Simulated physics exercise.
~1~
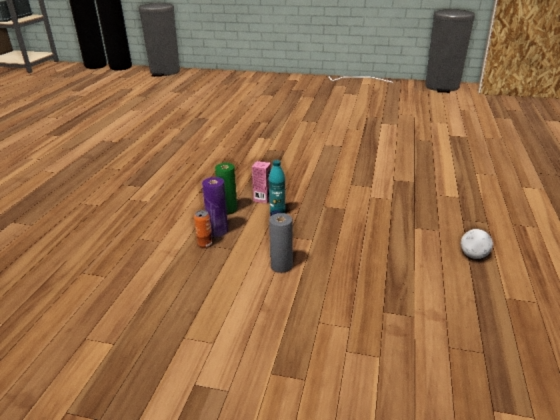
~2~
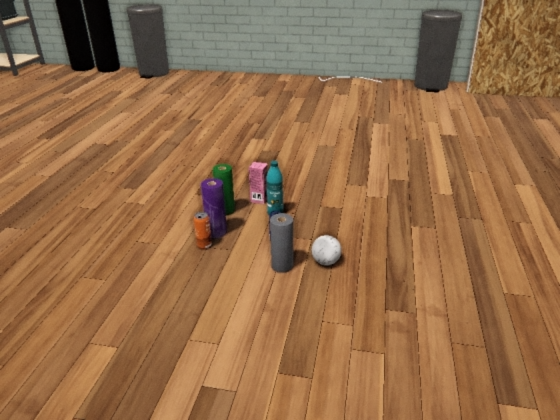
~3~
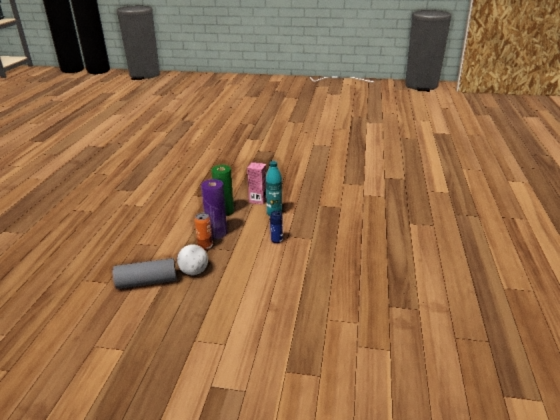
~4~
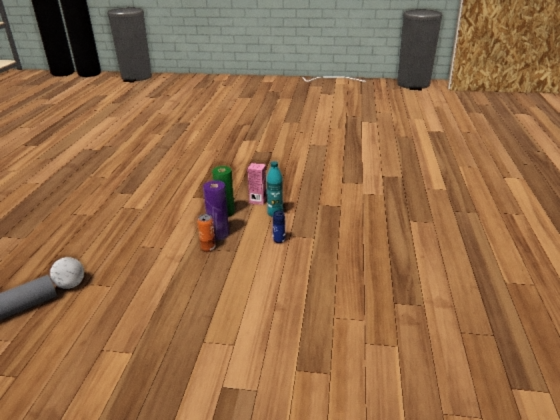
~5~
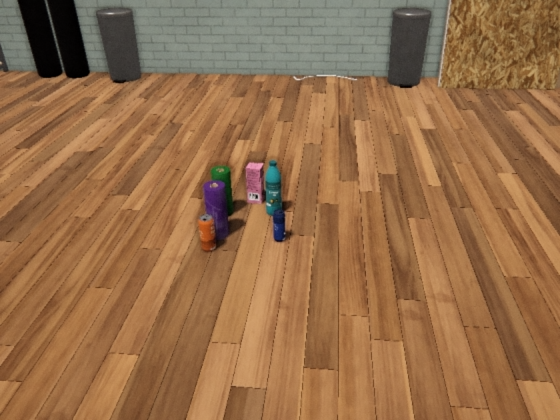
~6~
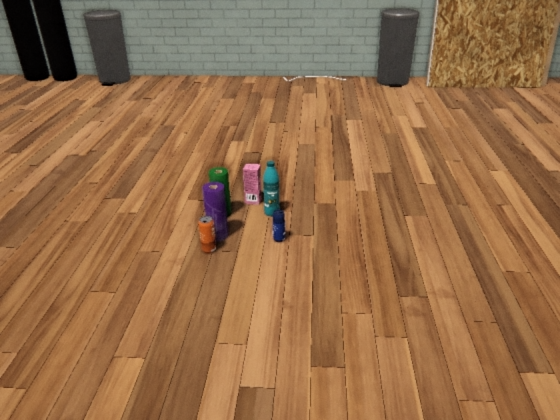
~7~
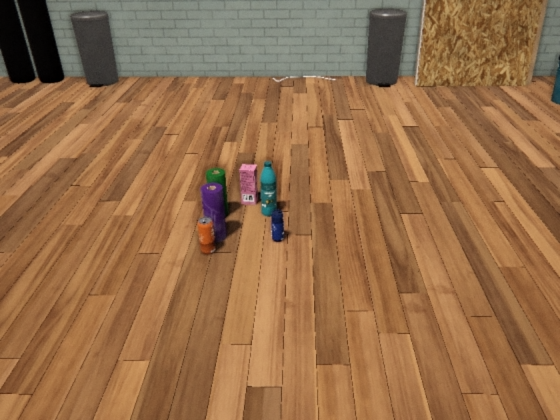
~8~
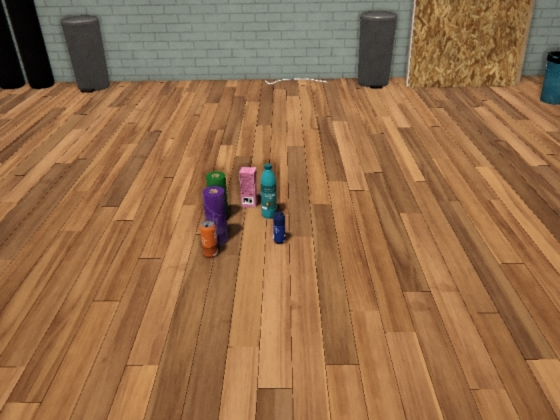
A white ball rolls in from the right across a wood-plank floor toward a small cluster of household things, seen from slightly above with a pale brick wall behind. Purple and green rolls and an orange can stand at the left, a pink carton and turquoise bottle behind, and a grey roll in front. The ball knocks the grey roll over, uncovering a small blue can. Ball and fallen roll travel left together and leave the view. The orange can and the others remain standing as the view drifts slightly sideways.
